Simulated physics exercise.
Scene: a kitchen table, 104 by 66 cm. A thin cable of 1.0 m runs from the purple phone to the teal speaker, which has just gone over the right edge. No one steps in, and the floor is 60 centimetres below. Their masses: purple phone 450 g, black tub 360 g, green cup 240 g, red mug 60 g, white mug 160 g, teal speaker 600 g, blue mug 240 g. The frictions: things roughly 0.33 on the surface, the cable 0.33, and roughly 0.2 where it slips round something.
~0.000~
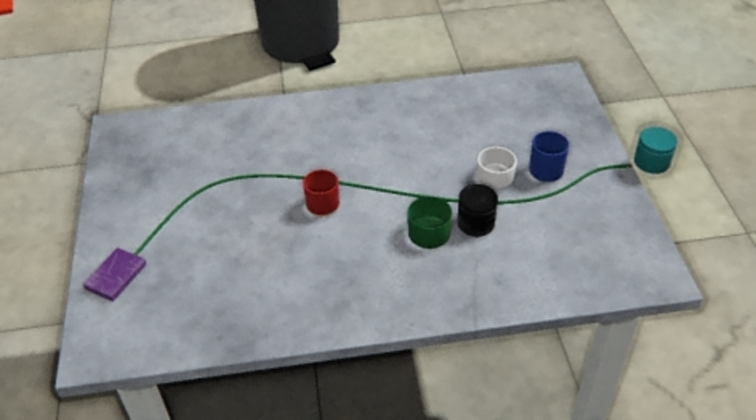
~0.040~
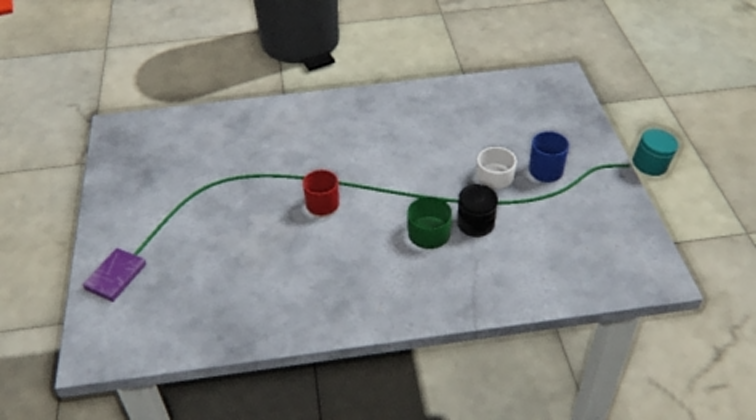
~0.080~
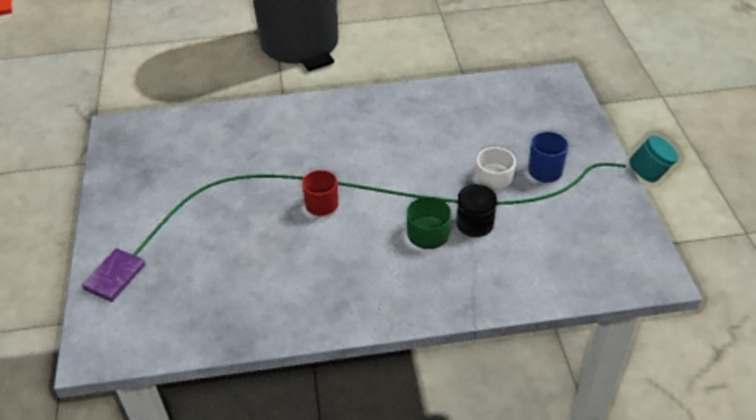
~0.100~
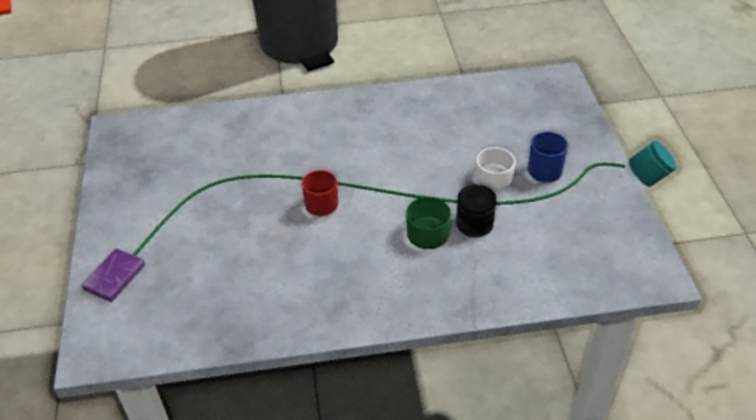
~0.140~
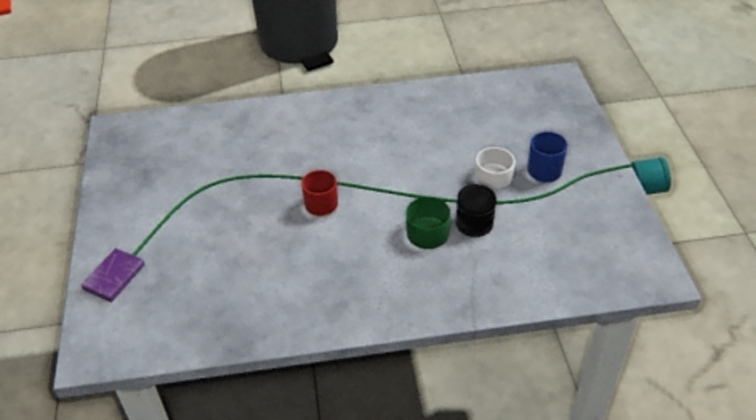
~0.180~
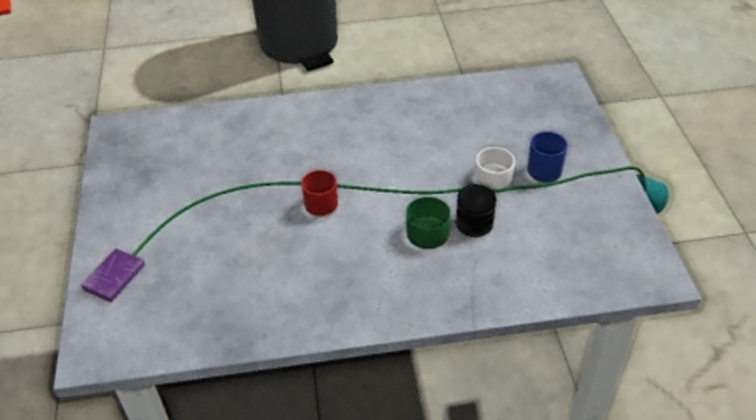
The teal speaker tips over the table's right edge and drops, drawing the green cable straighter.
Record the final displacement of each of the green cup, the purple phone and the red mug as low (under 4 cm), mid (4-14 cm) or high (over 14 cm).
Green cup - low; purple phone - high; red mug - high.
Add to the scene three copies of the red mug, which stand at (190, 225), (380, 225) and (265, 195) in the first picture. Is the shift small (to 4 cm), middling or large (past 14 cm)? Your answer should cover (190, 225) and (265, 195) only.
Shift 1: Major. Shift 2: Major.
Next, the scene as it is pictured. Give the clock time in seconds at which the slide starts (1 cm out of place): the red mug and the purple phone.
Red mug 0.24 s; purple phone 0.26 s, roughly.
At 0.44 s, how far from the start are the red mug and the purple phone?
Approx. shifts - red mug: 30 cm; purple phone: 15 cm.
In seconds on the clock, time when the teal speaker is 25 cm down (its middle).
Close to 0.38 s.
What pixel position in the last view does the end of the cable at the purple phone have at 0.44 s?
(231, 264), roughly.
By 0.4 s, the cable's tail end at (231, 264); red mug 32 cm off its start, purple phone 16 cm off its start, teal speaker over the edge.
By 0.7 s, the cable's tail end at (361, 215); red mug over the edge, purple phone 39 cm off its start, teal speaker over the edge.
By 0.9 s, the cable's tail end at (450, 193); red mug over the edge, purple phone 56 cm off its start at (427, 198), teal speaker over the edge.
By 1.2 s, the cable's tail end at (452, 192); red mug over the edge, purple phone 57 cm off its start, teal speaker over the edge.
By 2.4 s, the cable's tail end at (452, 192); red mug over the edge, purple phone 57 cm off its start at (430, 197), green cup 1 cm off its start at (432, 215), teal speaker over the edge.
